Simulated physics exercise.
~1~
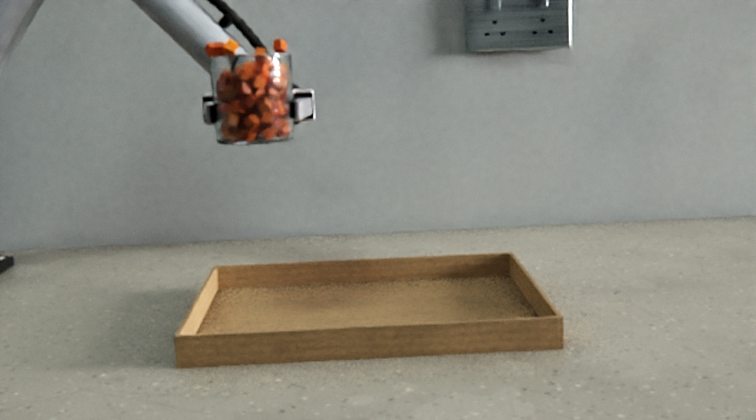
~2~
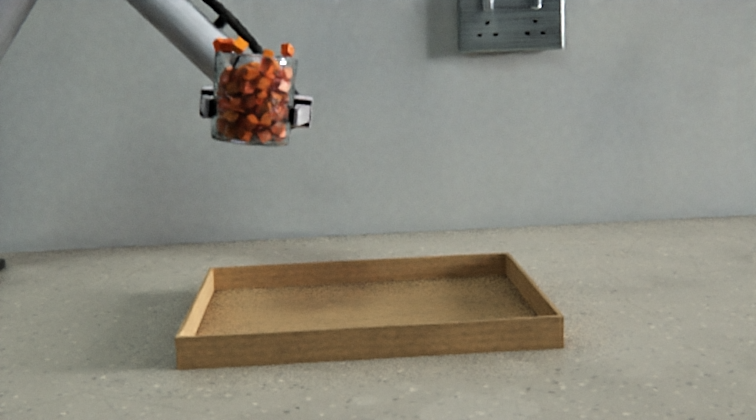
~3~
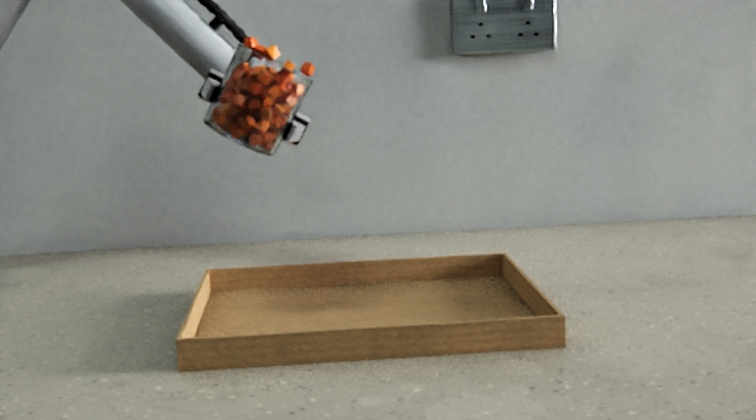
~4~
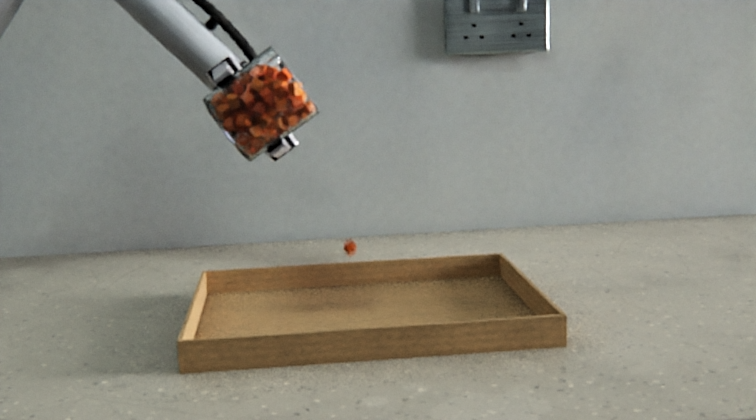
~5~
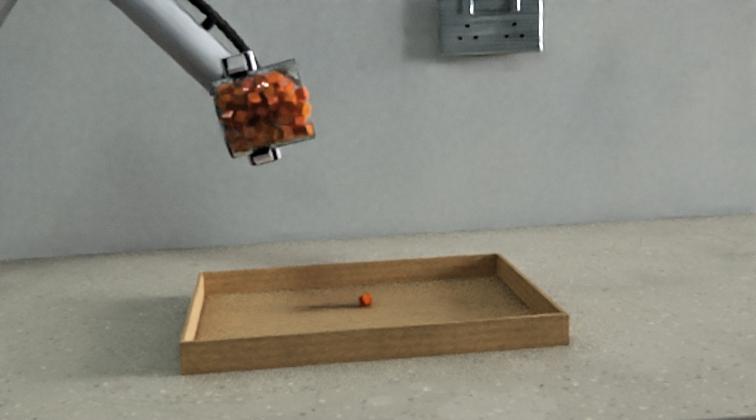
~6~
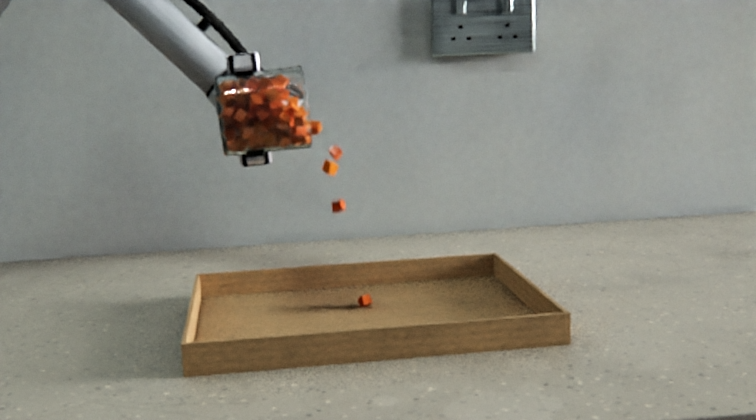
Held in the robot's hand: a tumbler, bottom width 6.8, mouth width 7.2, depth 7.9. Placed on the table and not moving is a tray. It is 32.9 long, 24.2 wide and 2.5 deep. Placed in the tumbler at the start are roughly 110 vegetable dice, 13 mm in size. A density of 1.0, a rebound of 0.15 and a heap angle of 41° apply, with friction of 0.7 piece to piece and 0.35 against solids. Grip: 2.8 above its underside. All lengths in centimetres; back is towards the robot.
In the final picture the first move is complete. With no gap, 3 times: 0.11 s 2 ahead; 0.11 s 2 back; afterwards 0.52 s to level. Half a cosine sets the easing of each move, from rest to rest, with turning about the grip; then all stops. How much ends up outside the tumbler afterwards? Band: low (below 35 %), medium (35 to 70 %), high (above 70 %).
Medium.
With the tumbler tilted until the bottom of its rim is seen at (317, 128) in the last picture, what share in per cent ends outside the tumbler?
The share is around 20 %.
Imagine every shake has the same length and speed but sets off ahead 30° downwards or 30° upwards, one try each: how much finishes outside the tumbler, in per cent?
Some 30 and 55 per cent.
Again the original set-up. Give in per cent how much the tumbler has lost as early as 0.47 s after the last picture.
I'd put it at some 35 per cent at that point.
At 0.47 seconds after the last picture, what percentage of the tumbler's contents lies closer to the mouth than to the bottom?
Mouth half share: Roughly 50 %.
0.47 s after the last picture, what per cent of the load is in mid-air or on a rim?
Some 11 per cent.
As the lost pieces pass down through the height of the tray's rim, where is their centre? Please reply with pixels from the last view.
Estimated centre around (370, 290) in pixels.
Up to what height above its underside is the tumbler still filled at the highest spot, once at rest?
Height at rest: Approx. 6.0 cm.
Then, 0.47 s after the last picture, tilted 86° forward, highest piece 22 above the table; 73 in the tumbler, 26 in the tray, 12 in flight or on a rim.
Then, 0.94 s after the last picture, tilted 37° forward, highest piece 24 above the table; 59 in the tumbler, 52 in the tray.
Then, 1.38 s after the last picture, level, highest piece 25 above the table; 59 in the tumbler, 52 in the tray.
Then, 2.43 s after the last picture, level, highest piece 25 above the table; 59 in the tumbler, 52 in the tray.
Final count, 59 in the tumbler, 52 in the tray. That is 47 % outside the tumbler.
